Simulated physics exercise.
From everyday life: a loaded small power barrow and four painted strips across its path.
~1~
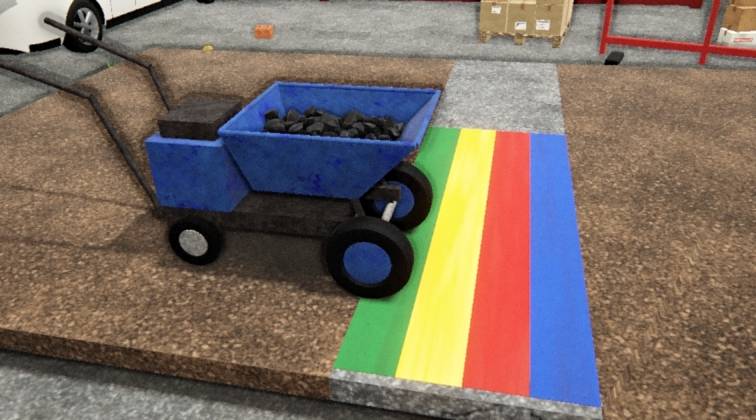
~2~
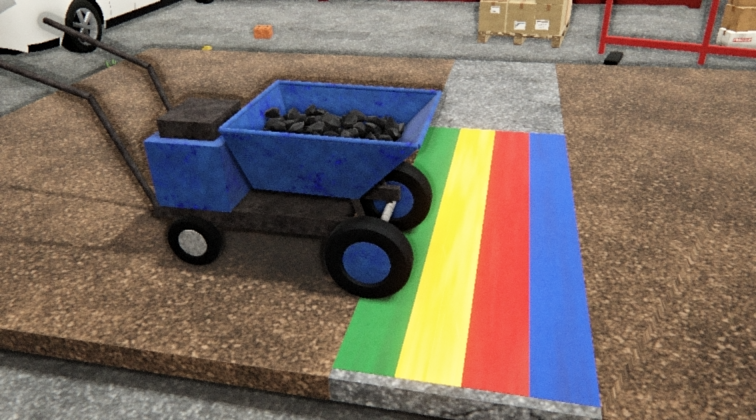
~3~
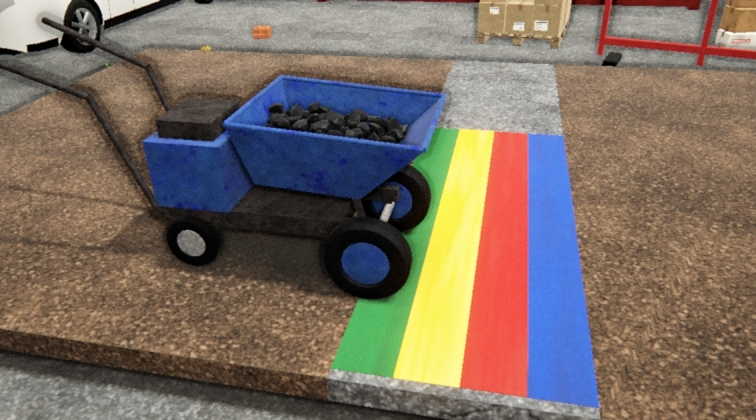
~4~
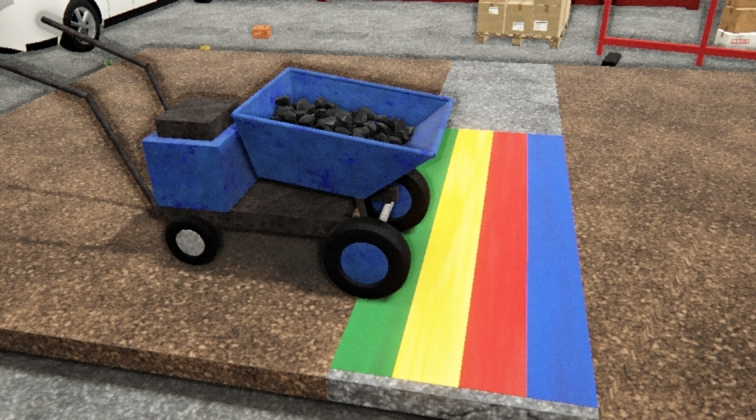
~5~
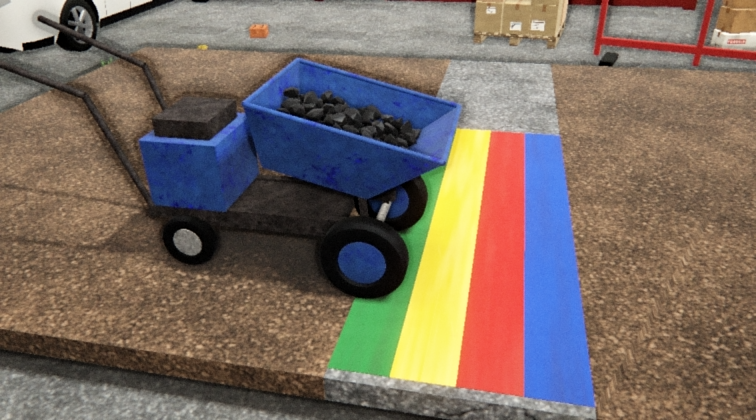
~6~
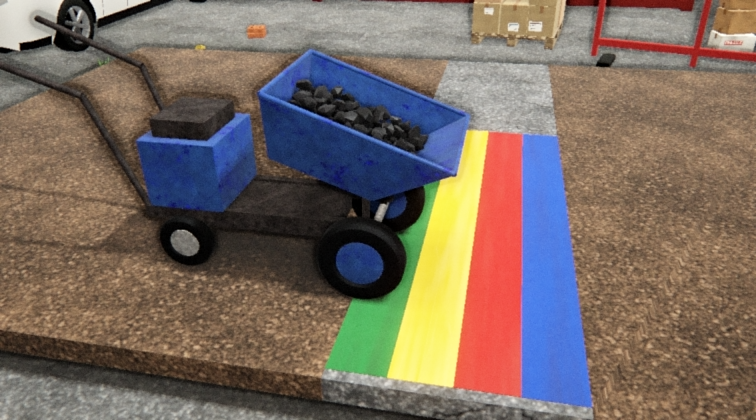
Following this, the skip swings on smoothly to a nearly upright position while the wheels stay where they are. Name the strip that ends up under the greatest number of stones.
That would be the blue strip.
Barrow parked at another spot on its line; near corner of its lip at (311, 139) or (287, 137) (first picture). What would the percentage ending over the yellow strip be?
The first position yields around 50 per cent; the second yields around 40 per cent.
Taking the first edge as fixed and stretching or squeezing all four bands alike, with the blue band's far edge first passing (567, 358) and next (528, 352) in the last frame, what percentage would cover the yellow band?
Roughly 0 per cent, and 0 per cent.
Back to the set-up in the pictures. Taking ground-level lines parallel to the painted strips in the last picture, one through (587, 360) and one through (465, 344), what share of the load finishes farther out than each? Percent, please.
Around 30 percent for the first and 90 percent for the second.
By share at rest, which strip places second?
In second place: Red.
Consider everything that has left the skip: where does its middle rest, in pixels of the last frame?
At about (552, 275), give or take.
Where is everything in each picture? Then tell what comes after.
In the first picture, lip of the skip at (416, 146), level; top of the load at (329, 131), lumps of coal; green strip at (379, 326); yellow strip at (438, 334); red strip at (498, 342); blue strip at (562, 350).
In the second picture, lip of the skip at (418, 147), level; top of the load at (329, 131).
In the third picture, lip of the skip at (423, 150), tipped barely; top of the load at (316, 132).
In the fourth picture, lip of the skip at (433, 156), tipped a little; top of the load at (308, 121).
In the fifth picture, lip of the skip at (443, 163), tipped a little; top of the load at (308, 120).
In the sixth picture, lip of the skip at (454, 175), tipped clearly; top of the load at (318, 115); green strip at (371, 327); yellow strip at (430, 334); red strip at (490, 342); blue strip at (553, 350).
Soon, skip tipped steeply; all in the skip.
A while on, skip tipped right over; about two thirds in the skip; a small part over the red strip; about a quarter over the blue strip; a stray few off the paint.
Towards the end, skip tipped right over; a small part in the skip; a small part over the red strip; about half over the blue strip; about a quarter off the paint.
Finally, skip tipped right over; a small part in the skip; none over the green strip; none over the yellow strip; about a quarter over the red strip; about a third over the blue strip; about a quarter off the paint.
